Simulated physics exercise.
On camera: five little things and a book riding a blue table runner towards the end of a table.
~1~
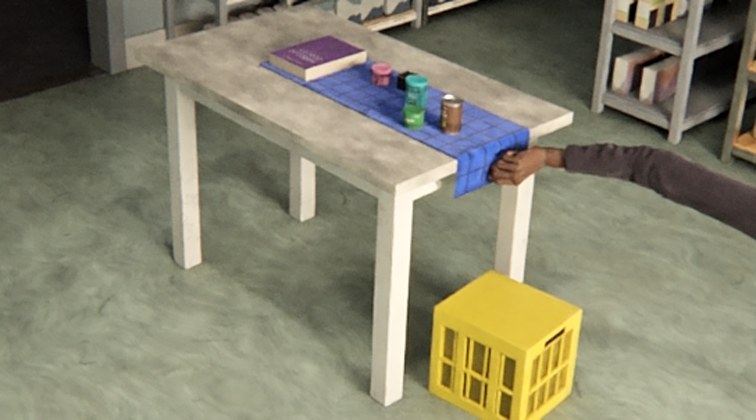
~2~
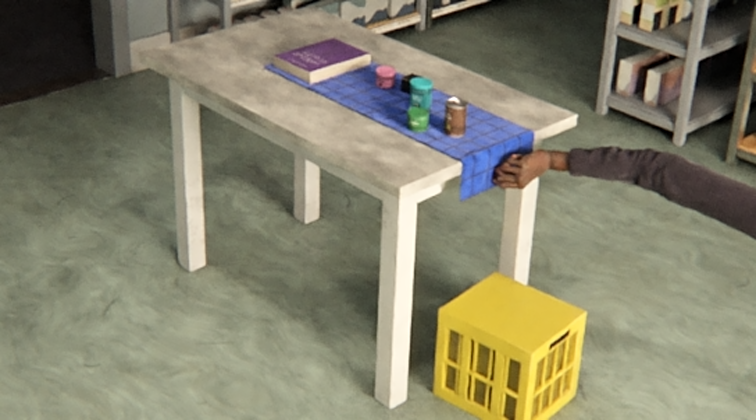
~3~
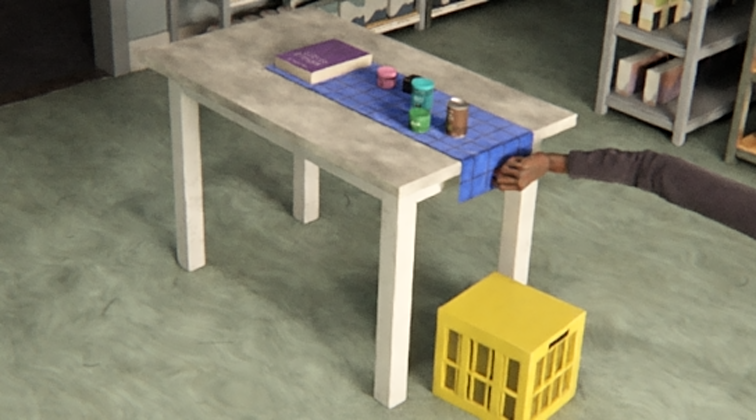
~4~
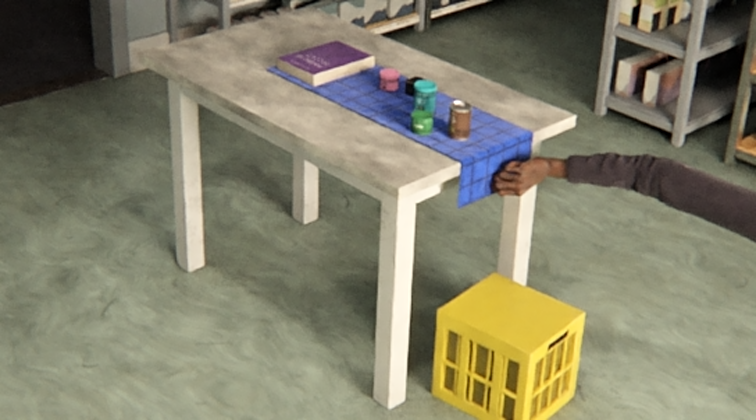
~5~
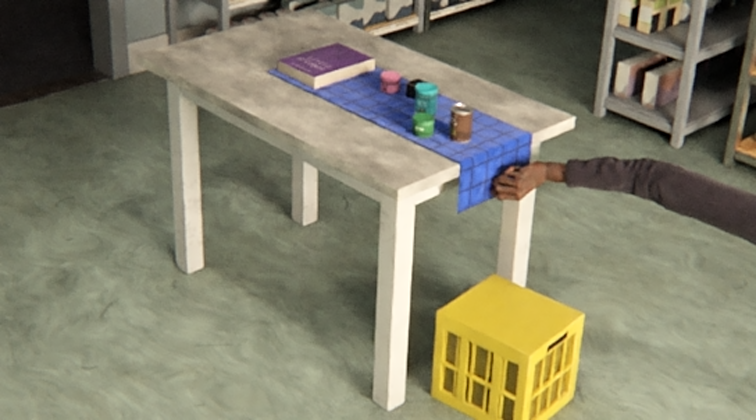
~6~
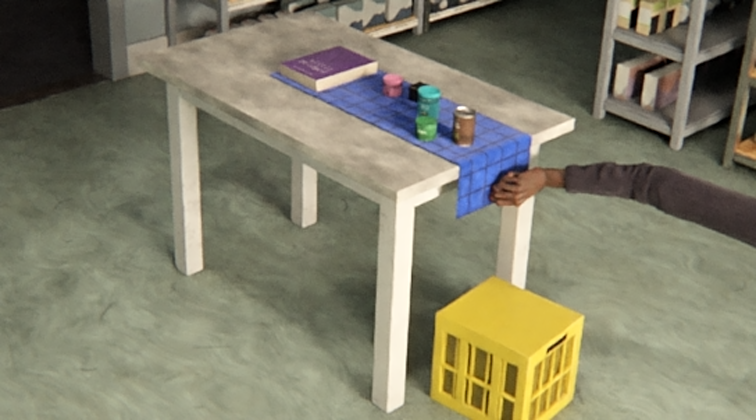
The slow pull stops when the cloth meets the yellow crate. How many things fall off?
The table loses three.
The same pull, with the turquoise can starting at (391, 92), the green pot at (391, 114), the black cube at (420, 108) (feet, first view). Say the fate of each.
The turquoise can does not fall; the green pot comes down; the black cube goes over.
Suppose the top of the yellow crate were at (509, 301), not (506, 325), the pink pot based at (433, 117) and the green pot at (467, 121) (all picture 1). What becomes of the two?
The pink pot is carried off; the green pot falls.
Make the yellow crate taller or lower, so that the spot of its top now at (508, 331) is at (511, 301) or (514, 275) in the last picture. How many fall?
Over the edge go 2 and 1.
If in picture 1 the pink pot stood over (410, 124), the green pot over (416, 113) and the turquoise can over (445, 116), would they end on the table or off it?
The pink pot comes down; the green pot goes over; the turquoise can falls.
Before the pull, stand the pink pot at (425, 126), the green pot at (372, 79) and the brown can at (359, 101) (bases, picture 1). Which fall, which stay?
The pink pot is carried off, the green pot does not fall, the brown can survives.
Soon after, hem near (489, 261); brown can and green pot gone.
Then, hem on the crate; brown can, green pot and turquoise can gone.
At rest, hem on the crate; brown can, green pot and turquoise can gone. The count of fallen things is three.
